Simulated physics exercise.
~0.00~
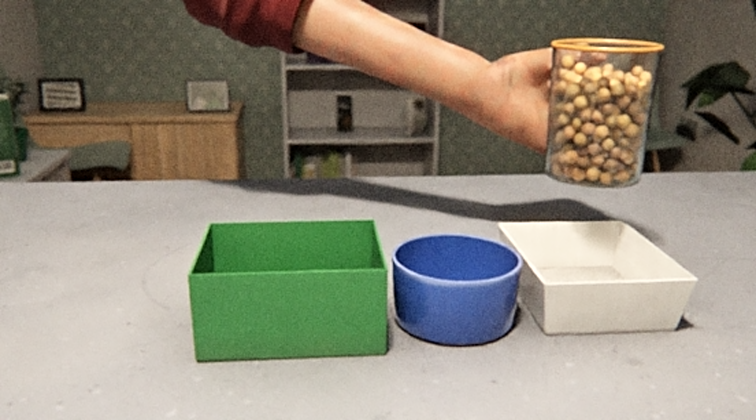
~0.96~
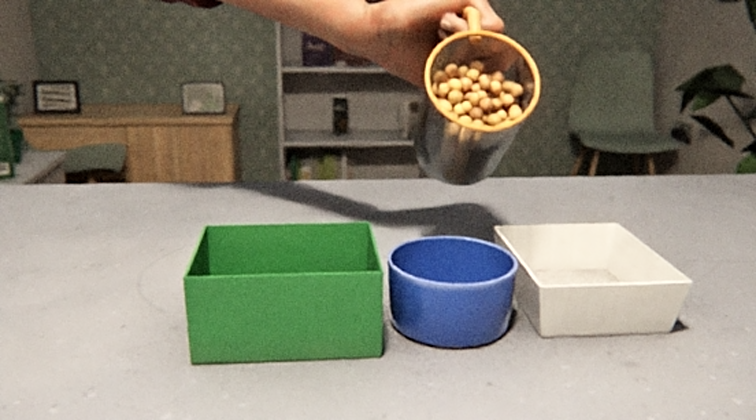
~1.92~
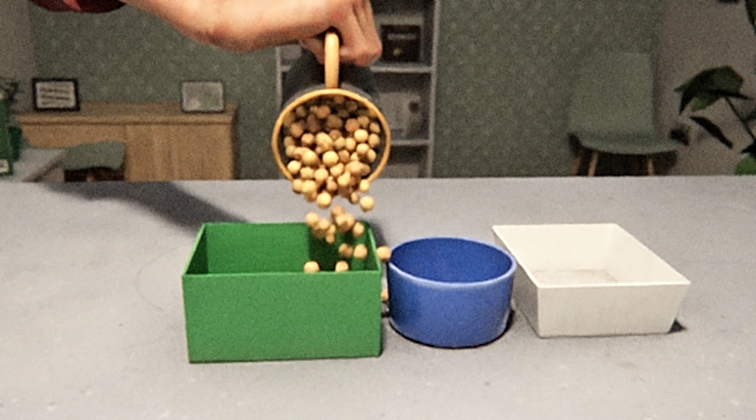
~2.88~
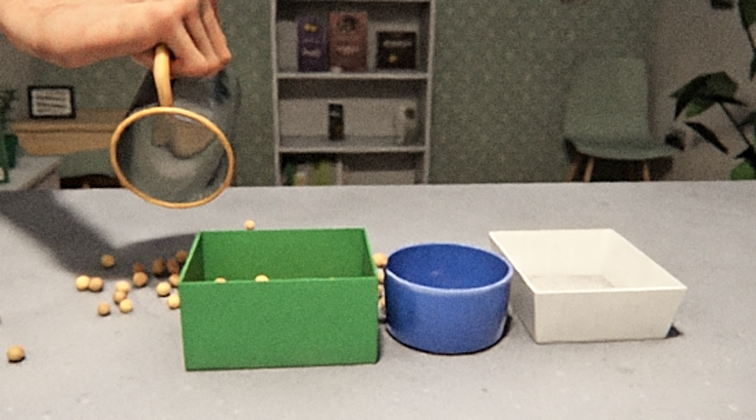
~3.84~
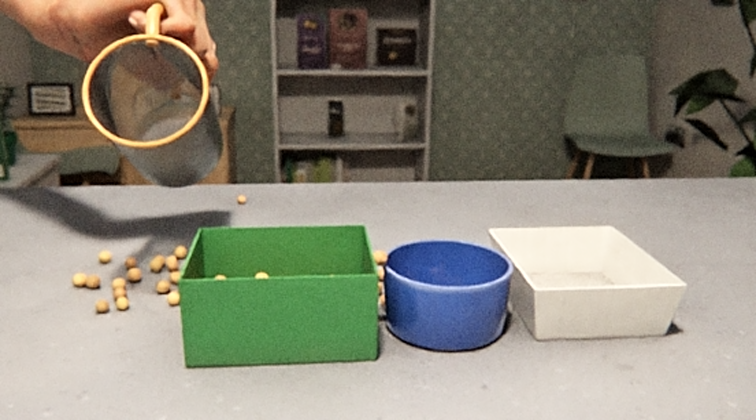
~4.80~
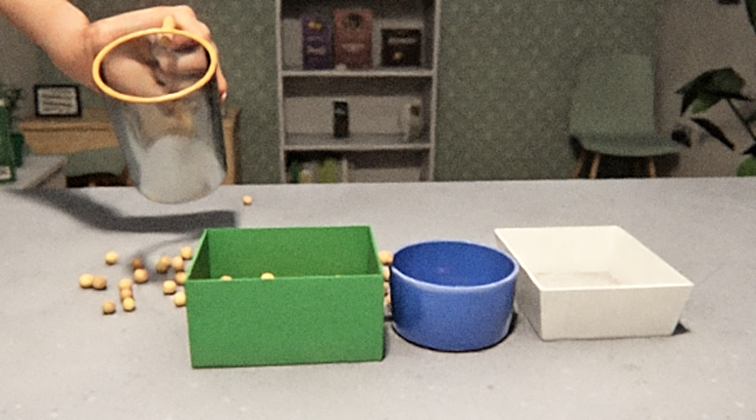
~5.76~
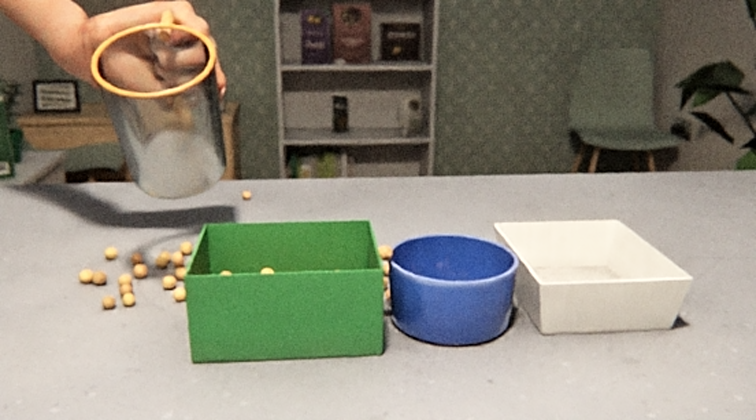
On a gray tabletop, a hand carried a clear cup of wooden beads leftward over three open containers and tipped it, spilling most into the green one while others scattered on the table, then turned the empty cup nearly upright and held it there.
